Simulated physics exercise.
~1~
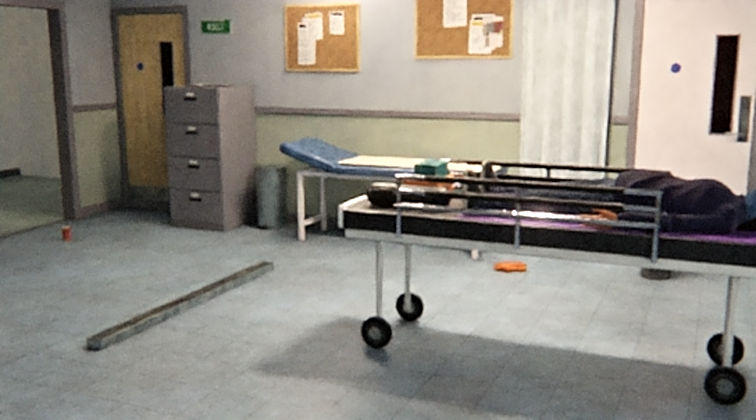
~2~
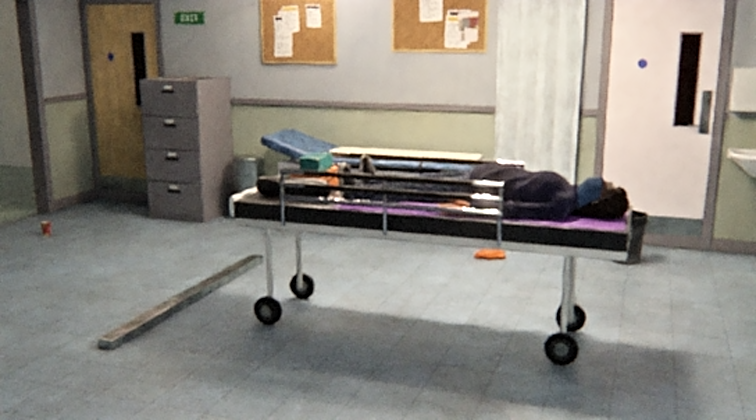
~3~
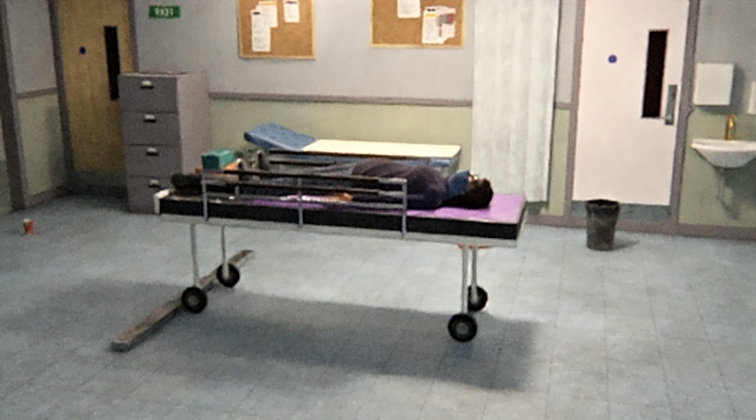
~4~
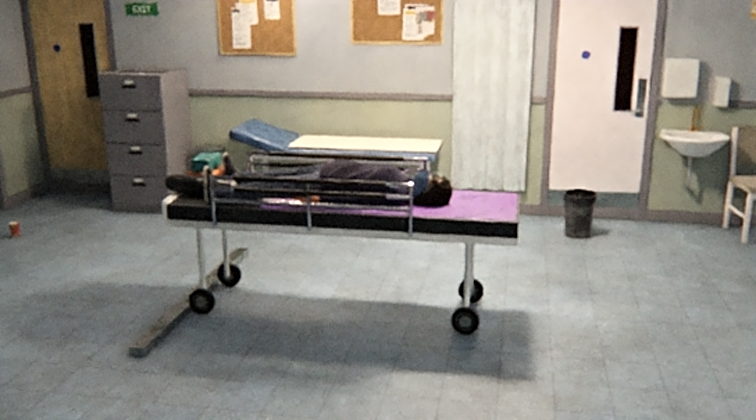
A hospital trolley carrying a limp person rolled left across a ward until its front wheels met a bar on the floor and it stopped, and the person slid a little toward the foot end while the teal box stayed on.
